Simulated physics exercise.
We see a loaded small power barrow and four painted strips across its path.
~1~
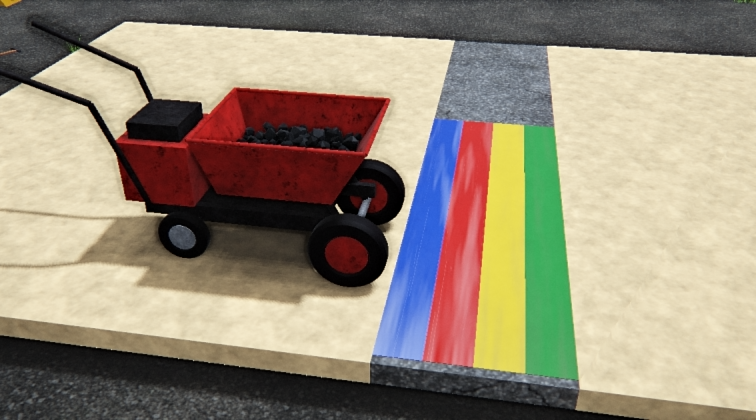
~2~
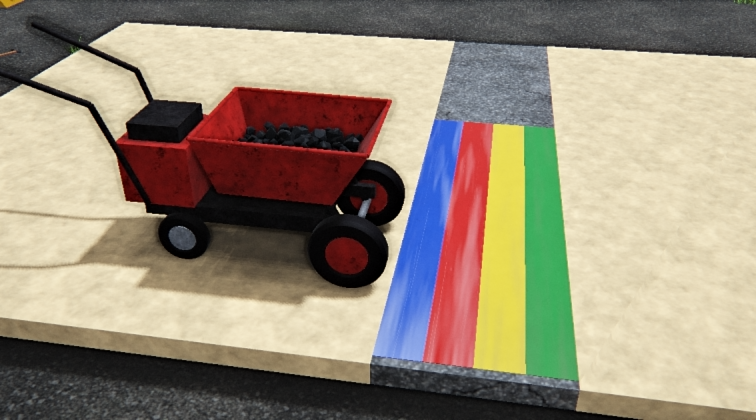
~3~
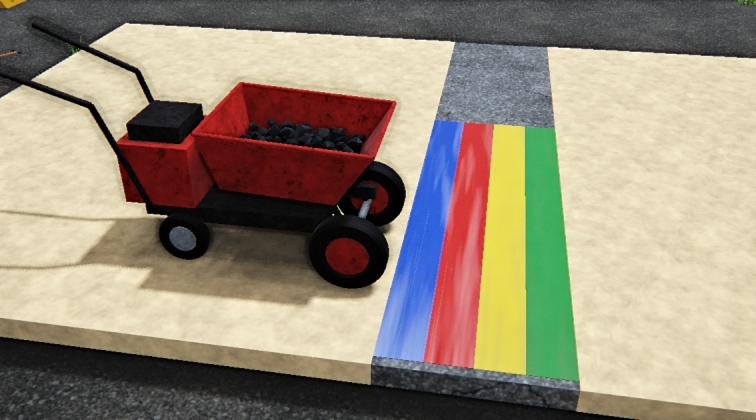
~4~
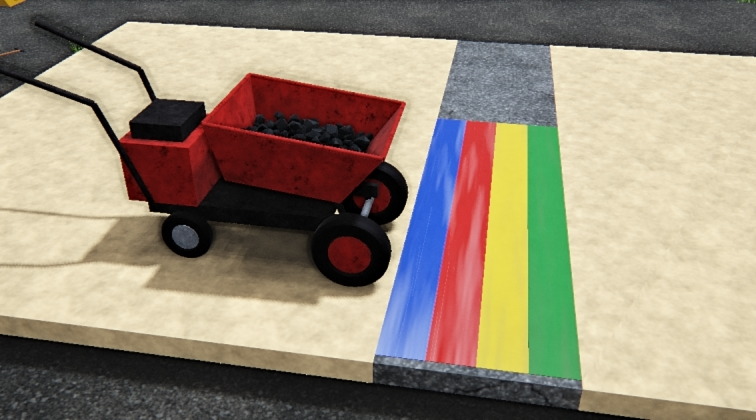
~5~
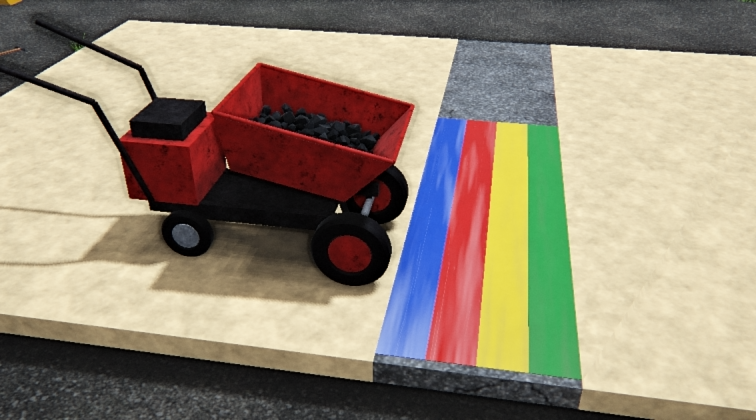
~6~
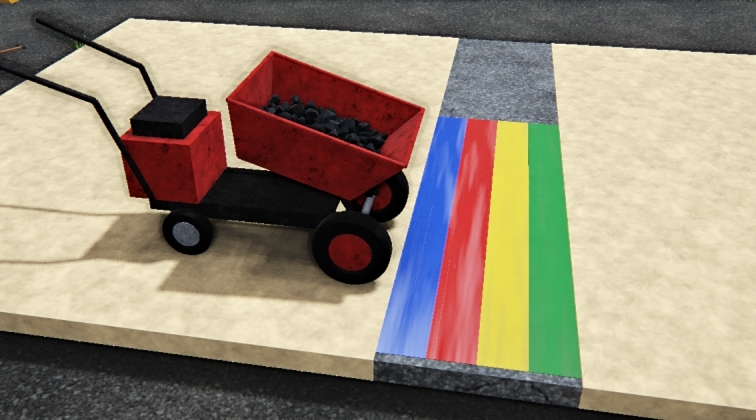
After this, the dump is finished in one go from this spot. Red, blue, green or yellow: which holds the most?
The heap favours the yellow strip.
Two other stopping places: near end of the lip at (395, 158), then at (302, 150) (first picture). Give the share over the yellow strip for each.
The first gives 40 %, the second 20 %.
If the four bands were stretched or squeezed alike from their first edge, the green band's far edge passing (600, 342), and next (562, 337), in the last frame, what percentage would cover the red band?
About 30 and 20 per cent.
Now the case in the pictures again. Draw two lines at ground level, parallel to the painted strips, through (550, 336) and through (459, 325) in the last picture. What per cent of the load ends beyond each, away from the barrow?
First some 20, then 90 per cent.
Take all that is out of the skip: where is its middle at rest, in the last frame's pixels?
Close to (507, 258).
Just after the last frame, skip tipped steeply; every one in the skip.
A moment on, skip tipped right over; almost all in the skip; just a few over the red strip; just a few over the yellow strip.
Further on, skip tipped right over; roughly a third in the skip; about a tenth over the red strip; roughly a third over the yellow strip; roughly a quarter over the green strip; about a tenth off the paint.
When it is over, skip tipped right over; just a few in the skip; just a few over the blue strip; roughly a quarter over the red strip; roughly a third over the yellow strip; roughly a quarter over the green strip; about a tenth off the paint.
